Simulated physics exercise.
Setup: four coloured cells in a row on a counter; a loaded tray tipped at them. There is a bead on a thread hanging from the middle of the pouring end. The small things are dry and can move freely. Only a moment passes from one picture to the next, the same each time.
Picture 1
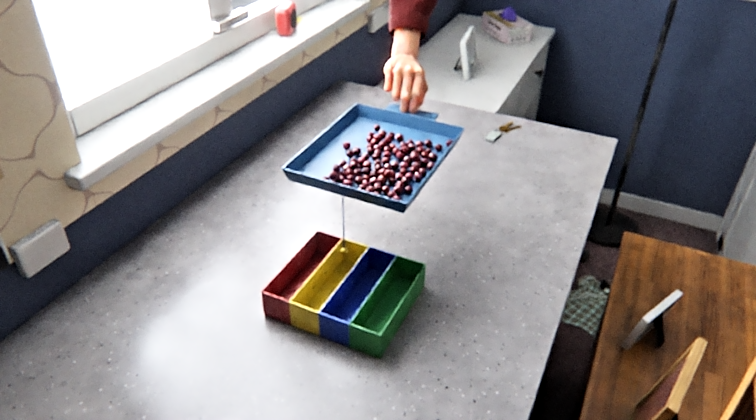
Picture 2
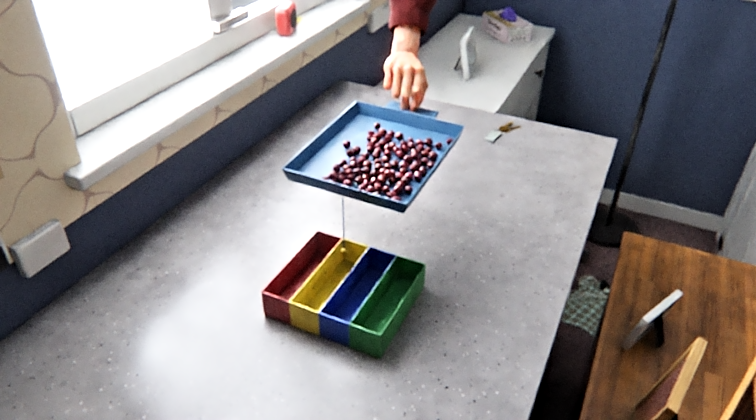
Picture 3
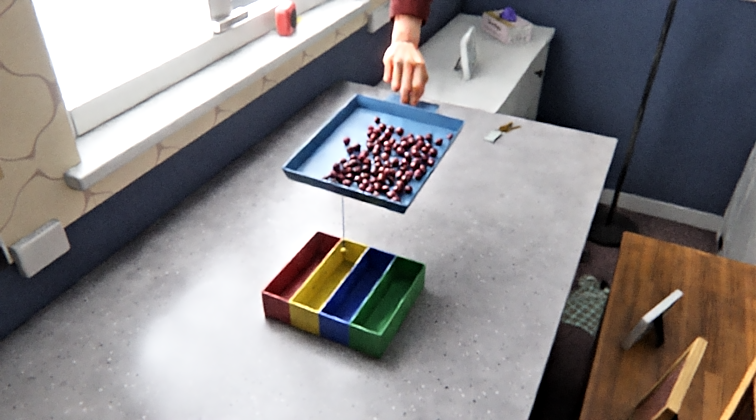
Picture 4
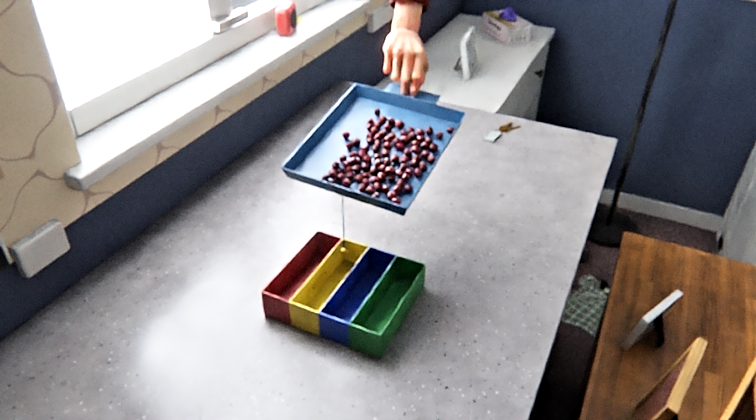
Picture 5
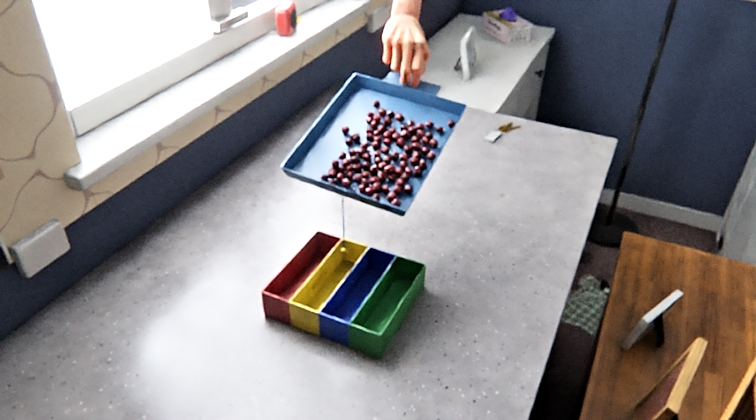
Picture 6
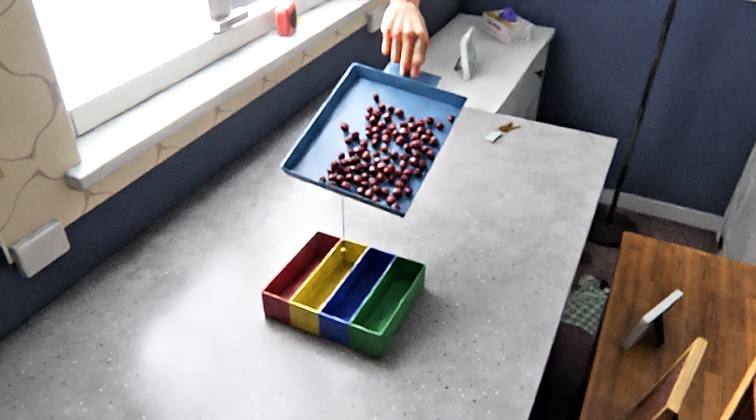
A hand in a dark red sleeve grips the far edge of a blue tray of dried cherries above a speckled grey counter, seen from above in a room with a bright window at left. Below sit four joined cells, red, yellow, blue and green from left to right, with a bead hanging on a thread. The hand steadily raises the tray's far edge, its near right corner dipping slightly, while the cherries shift a little and the camera stays still.
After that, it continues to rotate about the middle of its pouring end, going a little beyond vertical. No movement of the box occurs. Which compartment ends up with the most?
The green one.
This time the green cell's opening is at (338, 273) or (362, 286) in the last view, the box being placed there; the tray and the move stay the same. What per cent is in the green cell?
First position: Some 10 %; second position: Some 30 %.
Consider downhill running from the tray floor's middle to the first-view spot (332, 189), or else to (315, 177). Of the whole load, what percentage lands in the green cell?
Around 0 per cent first, around 0 per cent next.
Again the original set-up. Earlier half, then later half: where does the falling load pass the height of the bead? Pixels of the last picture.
I'd say around (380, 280) at first, then around (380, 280).
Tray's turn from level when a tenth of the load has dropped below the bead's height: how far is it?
Around 90° at that moment.
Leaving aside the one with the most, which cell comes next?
The cell in blue.
Soon, tray tipped steeply; nearly all on the tray; a stray few falling or outside the box.
A while on, tray tipped past a quarter turn; about a third on the tray; about a quarter in the green cell; a small part in the blue cell; a stray few in the yellow cell; about a third falling or outside the box.
Towards the end, tray tipped past a quarter turn; about half in the green cell; about a quarter in the blue cell; a small part in the yellow cell; a stray few in the red cell; a small part falling or outside the box.
Finally, tray tipped past a quarter turn; about half in the green cell; about a quarter in the blue cell; a small part in the yellow cell; a stray few in the red cell; a small part outside the box.
